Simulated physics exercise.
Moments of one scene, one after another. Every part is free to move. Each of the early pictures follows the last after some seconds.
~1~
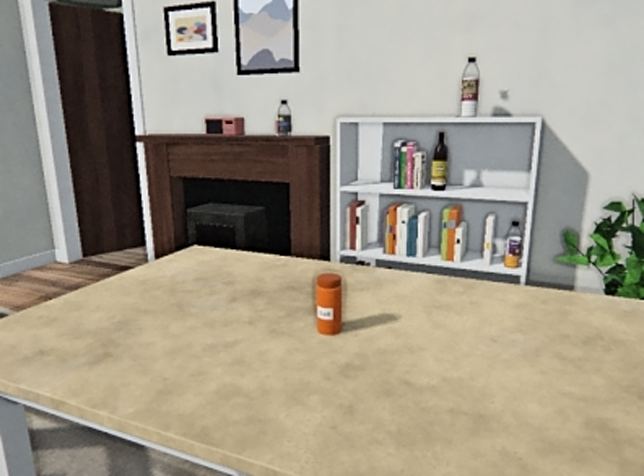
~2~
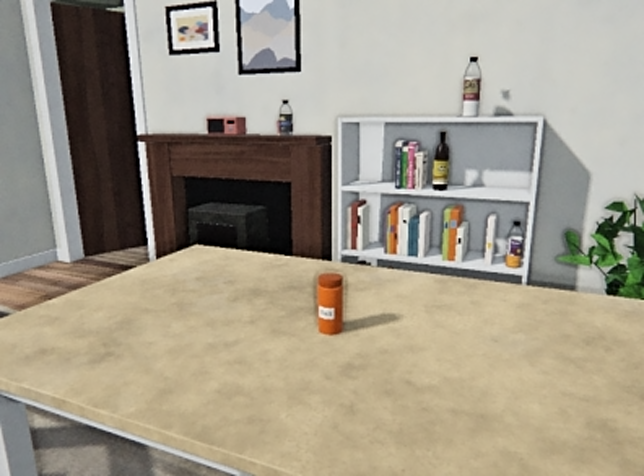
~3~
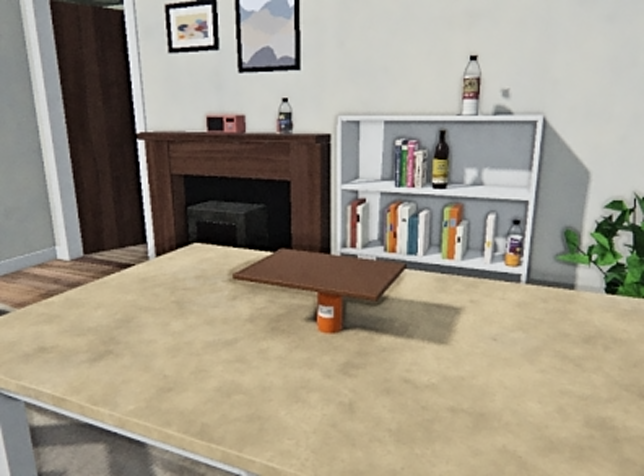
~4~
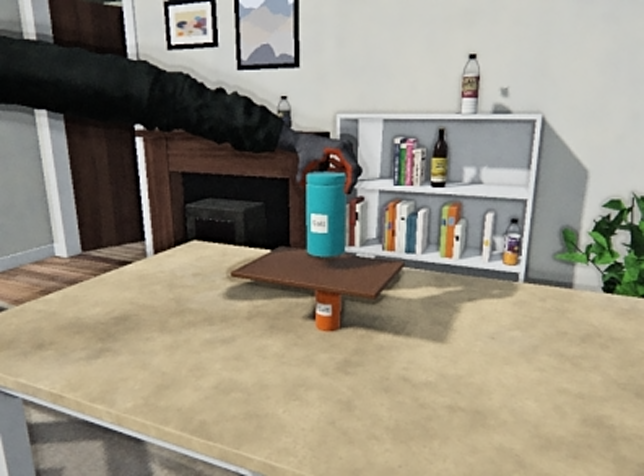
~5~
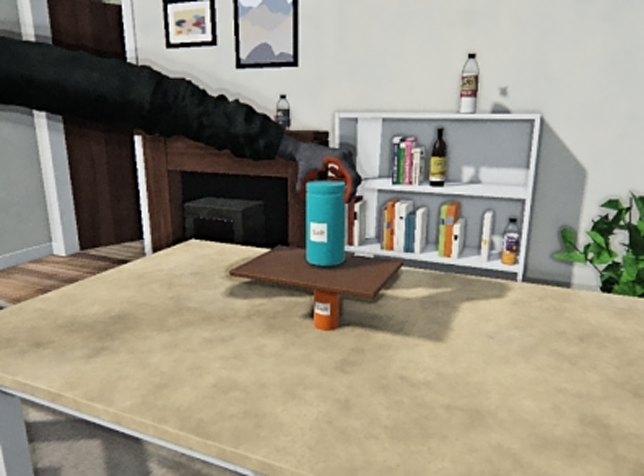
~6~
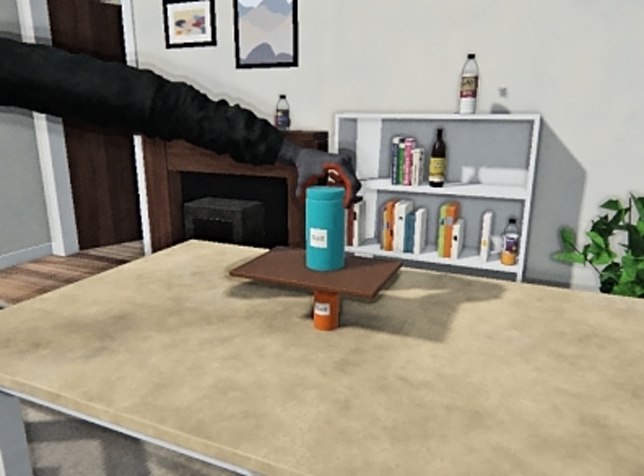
An orange shaker stood alone on a table until a flat brown board appeared on top of it, and then a dark-sleeved arm reached in from the left and lowered a turquoise jar onto the board.
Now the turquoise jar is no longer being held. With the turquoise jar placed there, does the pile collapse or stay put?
I expect the stack to stay settled.
Then, 0.30 s later than the last frame, all is still.
Then, 0.70 s later than the last frame, turquoise jar resting near (326, 228).
When it is over, all 3 as before. End places, in pixels of the last picture, turquoise jar near (326, 228). The stack holds.
